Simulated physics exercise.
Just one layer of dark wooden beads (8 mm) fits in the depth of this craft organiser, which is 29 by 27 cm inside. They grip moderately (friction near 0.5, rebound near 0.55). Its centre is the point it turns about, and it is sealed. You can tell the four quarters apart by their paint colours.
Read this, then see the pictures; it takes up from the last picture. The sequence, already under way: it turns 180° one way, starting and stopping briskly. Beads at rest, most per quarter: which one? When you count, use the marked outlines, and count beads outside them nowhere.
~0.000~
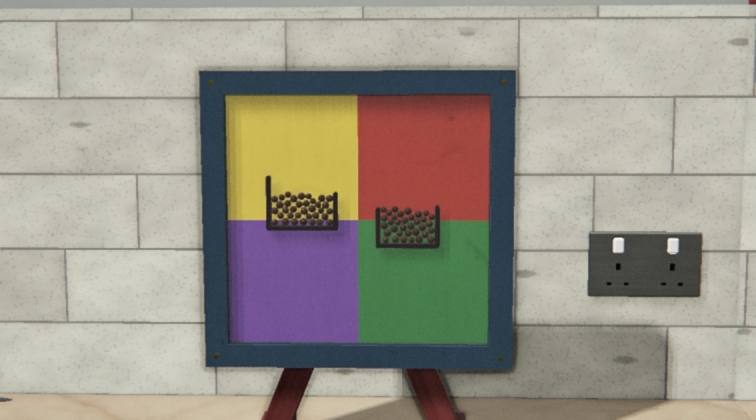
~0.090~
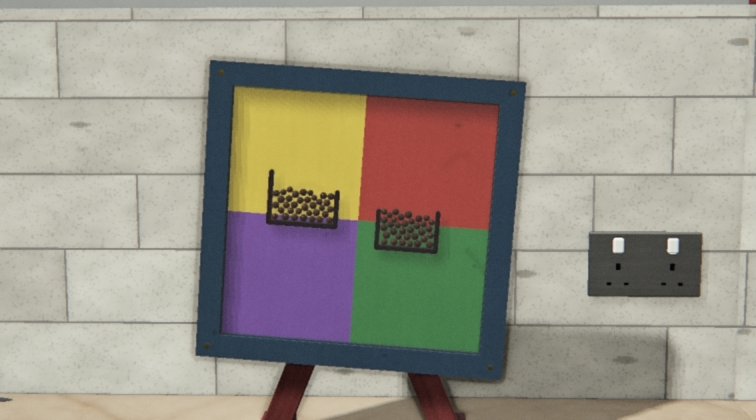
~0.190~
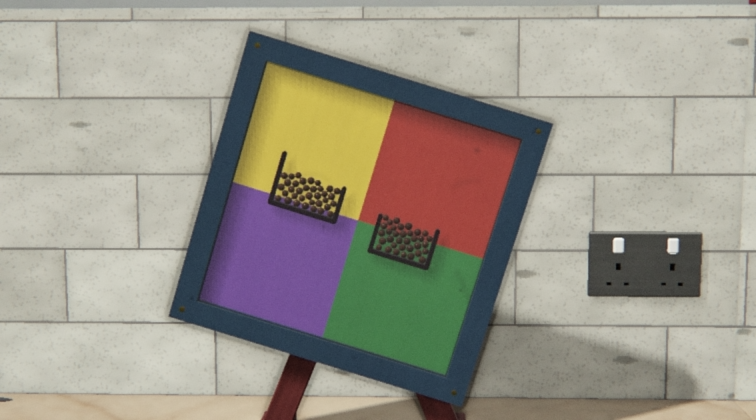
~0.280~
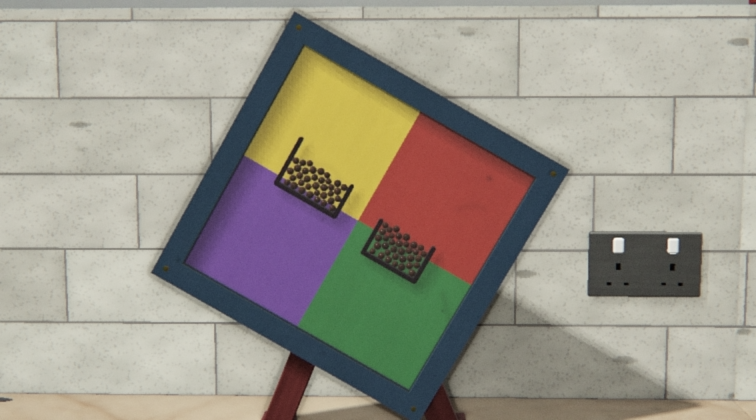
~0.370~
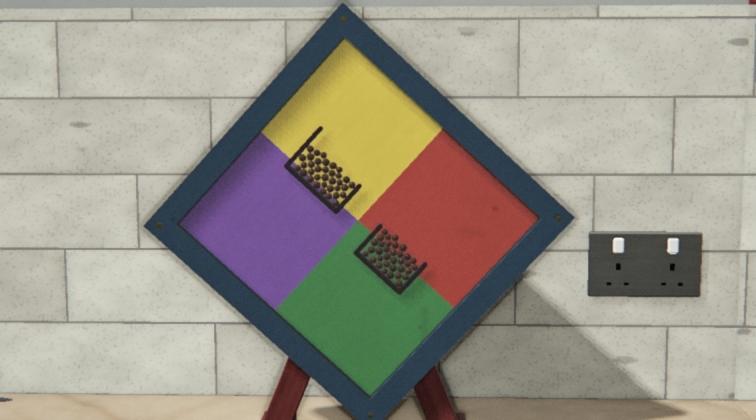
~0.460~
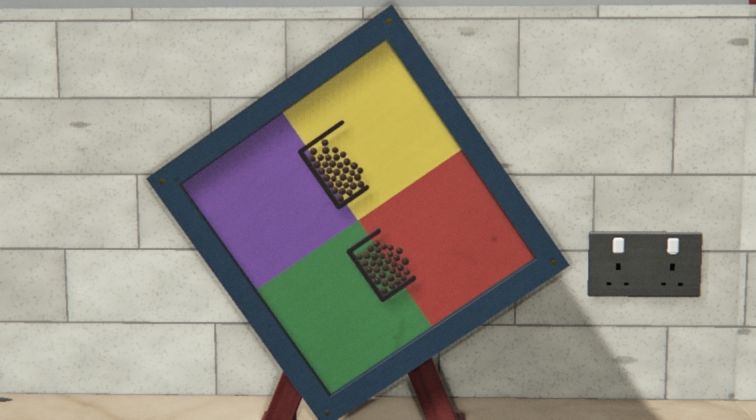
Answer: Red.
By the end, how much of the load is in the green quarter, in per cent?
Some 0 percent.
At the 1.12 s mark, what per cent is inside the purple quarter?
It works out at roughly 0 %.
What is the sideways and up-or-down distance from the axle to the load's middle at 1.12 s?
Some 3 cm left and 15 cm below.
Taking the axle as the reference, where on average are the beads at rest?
Offset approx. 10 cm left, 11 cm below.
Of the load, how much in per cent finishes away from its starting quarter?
About 80 in a hundred.
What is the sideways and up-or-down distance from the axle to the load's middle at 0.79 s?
Right by about 2 cm and below by about 4 cm.
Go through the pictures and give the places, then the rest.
Level; about 70 beads; beads centred (354, 217); top one (288, 195); red (424, 158), purple (294, 282), green (423, 282), yellow (292, 158), in the first picture.
Turned 4° clockwise; beads centred (354, 217); top one (290, 190), in the second picture.
Turned 17° clockwise; beads centred (355, 216); top one (298, 175); wall ends (380, 216) to (438, 231), (285, 153) to (344, 189), in the third picture.
Turned 30° clockwise; beads centred (356, 216); top one (296, 161), in the fourth picture.
Turned 43° clockwise; beads centred (358, 216); top one (310, 149), in the fifth picture.
Turned 55° clockwise; beads centred (361, 218); top one (325, 143); red (447, 239), purple (270, 202), green (344, 308), yellow (372, 131), in the sixth picture.
After 0.79 s, it stands 102° clockwise; the beads' middle is 2 cm right of and 4 cm below the centre; red 40 %, purple 5 %, green 25 %, yellow 30 %.
After 1.12 s, it stands 149° clockwise; the beads' middle is 3 cm left of and 15 cm below the centre; red 95 %, yellow 5 %.
After 1.41 s, it stands 180° clockwise; the beads' middle is 10 cm left of and 11 cm below the centre; red 100 %.
Settled by 2.4 s, it stands 180° clockwise; red 100 %, purple 0 %, green 0 %, yellow 0 %.
